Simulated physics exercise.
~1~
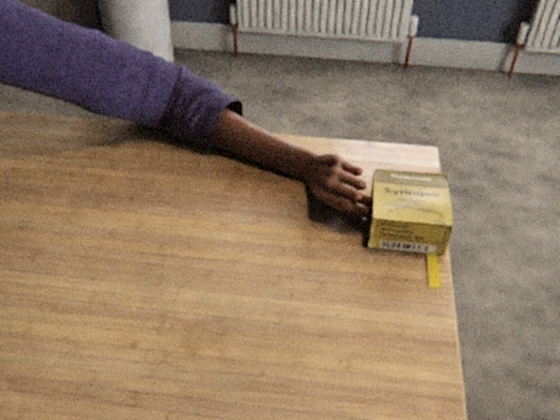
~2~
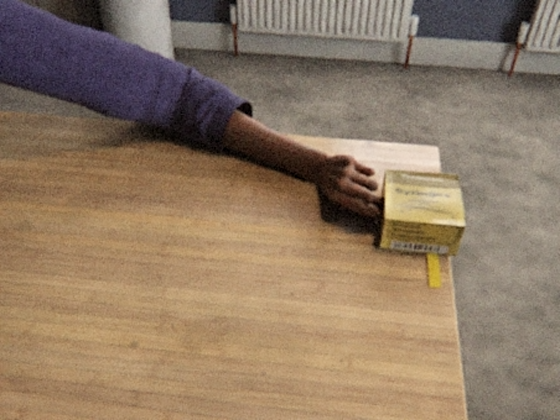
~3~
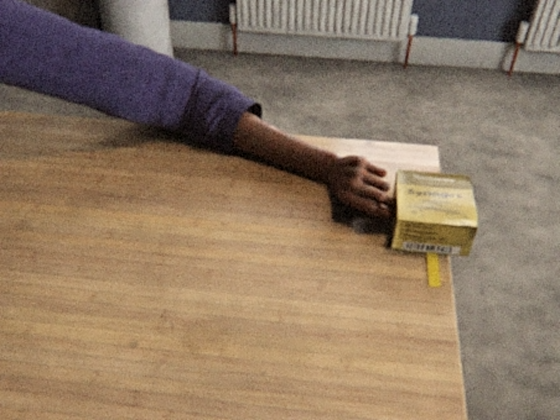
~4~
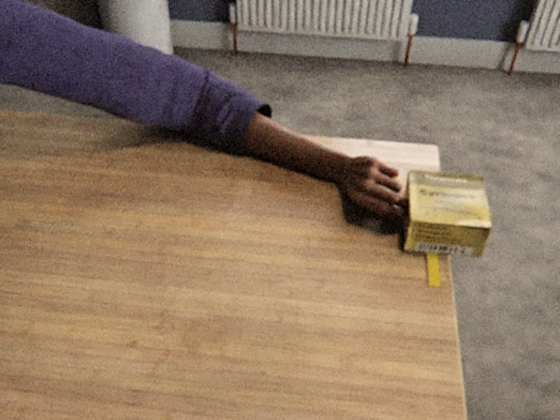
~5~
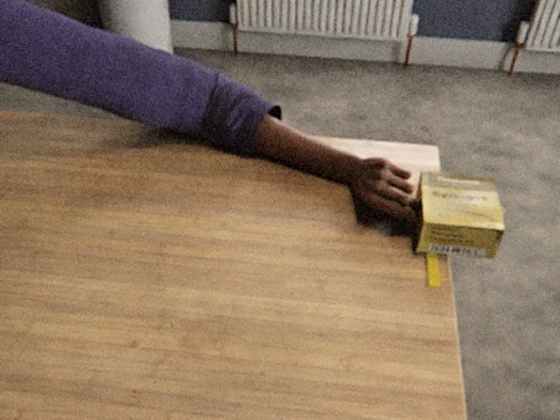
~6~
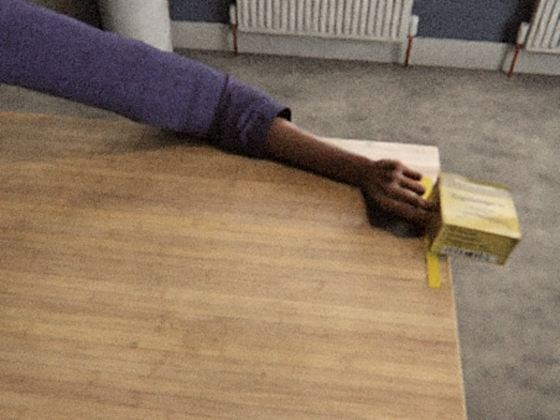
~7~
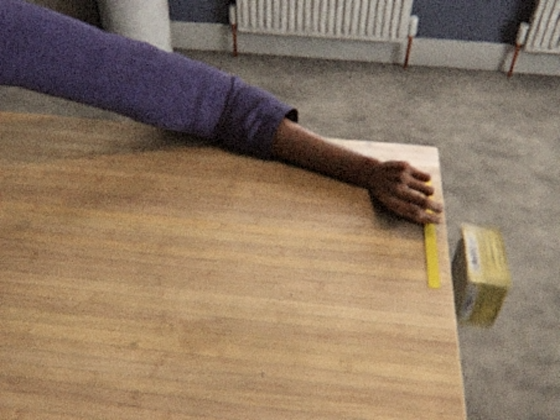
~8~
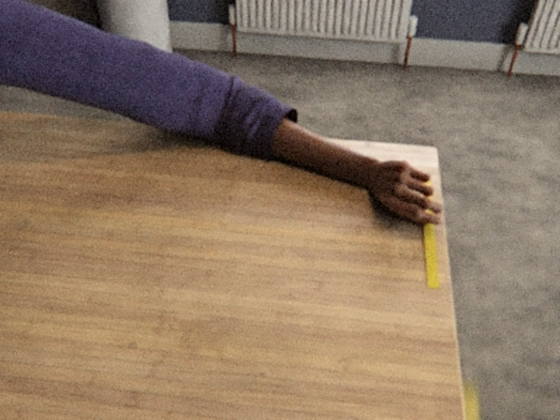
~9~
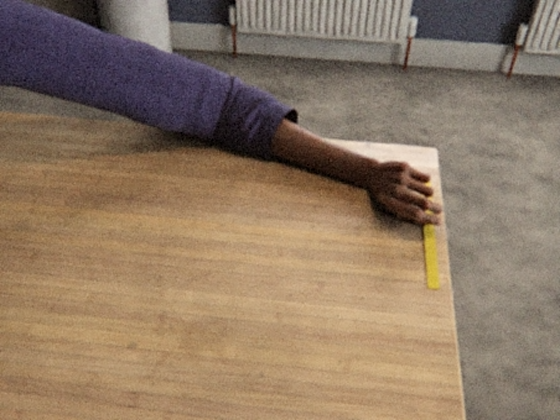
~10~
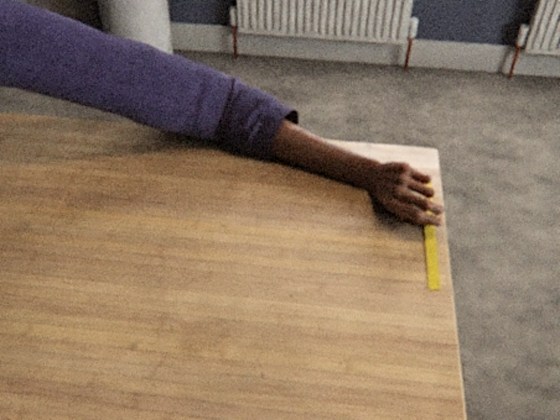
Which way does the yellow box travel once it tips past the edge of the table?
The yellow box moves down, dropping beside the table until it is out of view.
